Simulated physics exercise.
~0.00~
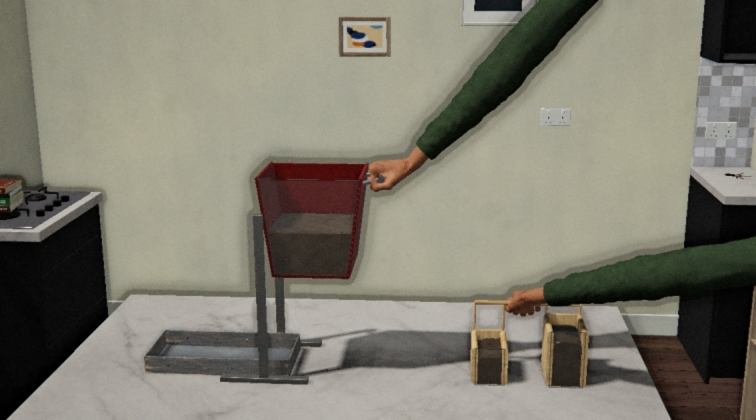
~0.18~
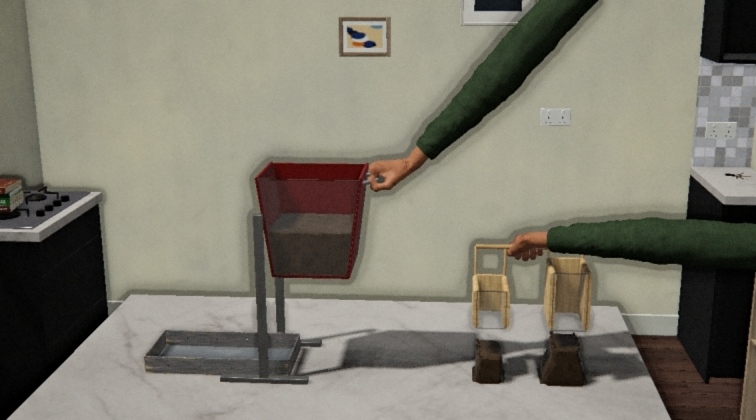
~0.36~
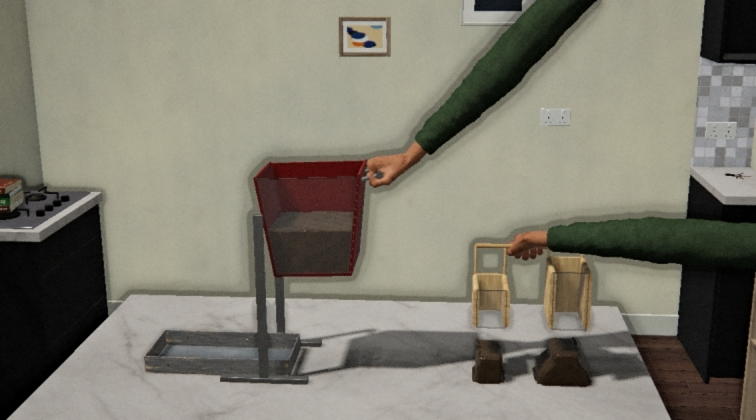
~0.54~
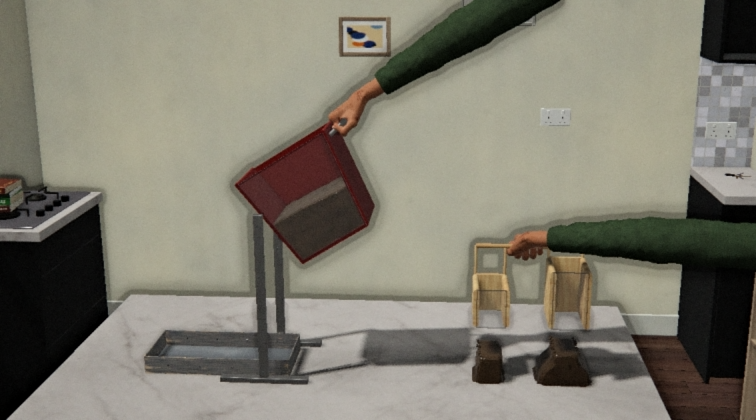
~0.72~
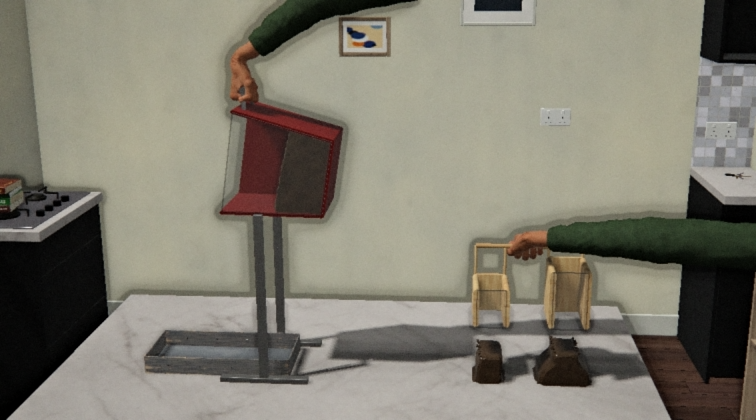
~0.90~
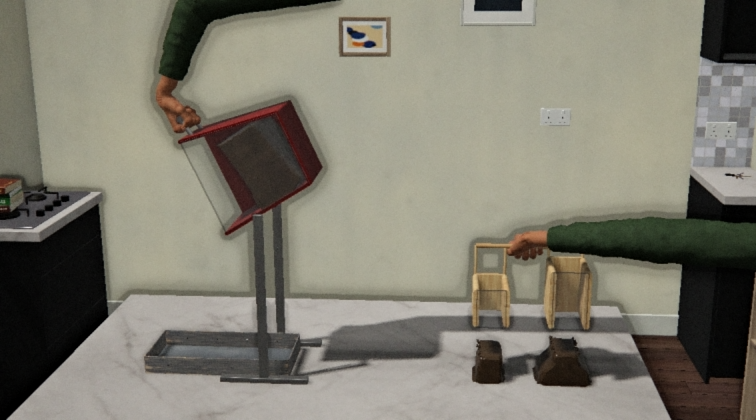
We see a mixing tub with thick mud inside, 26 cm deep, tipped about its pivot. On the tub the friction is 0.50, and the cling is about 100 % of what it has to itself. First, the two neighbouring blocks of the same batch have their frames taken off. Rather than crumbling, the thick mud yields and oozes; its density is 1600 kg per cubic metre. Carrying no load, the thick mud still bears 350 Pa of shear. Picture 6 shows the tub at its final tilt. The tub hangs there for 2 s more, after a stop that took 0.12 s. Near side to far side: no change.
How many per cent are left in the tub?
About 0 %.
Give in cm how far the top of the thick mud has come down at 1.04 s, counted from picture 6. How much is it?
I reckon it's close to 14 cm.
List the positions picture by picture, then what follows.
Handle-side rim at (358, 180), tilt 0 degrees; crest of the thick mud at (273, 232); block heights 8.4 cm, 13 cm (left to right), in the first frame.
Handle-side rim at (358, 180), tilt 0 degrees; crest of the thick mud at (273, 232); block heights 8.2 cm, 11 cm (left to right), in the second frame.
Handle-side rim at (357, 176), tilt 2 degrees; crest of the thick mud at (347, 231); block heights 8.1 cm, 9.2 cm (left to right), in the third frame.
Handle-side rim at (321, 133), tilt 32 degrees; crest of the thick mud at (343, 188); block heights 8.1 cm, 9.2 cm (left to right), in the fourth frame.
Handle-side rim at (232, 114), tilt 81 degrees; crest of the thick mud at (288, 133); block heights 8.1 cm, 9.2 cm (left to right), in the fifth frame.
Handle-side rim at (180, 144), tilt 114 degrees; crest of the thick mud at (251, 126); block heights 8.1 cm, 9.2 cm (left to right), in the sixth frame.
After 1.04 s, the tub is at 114 degrees and holds 68 %.
After 1.21 s, the tub is at 114 degrees and holds 8 %.
After 1.38 s, the tub is at 114 degrees and holds 0 %.
After 1.55 s, the tub is at 114 degrees and holds 0 %.
After 2.90 s, the tub is at 114 degrees and holds 0 %.
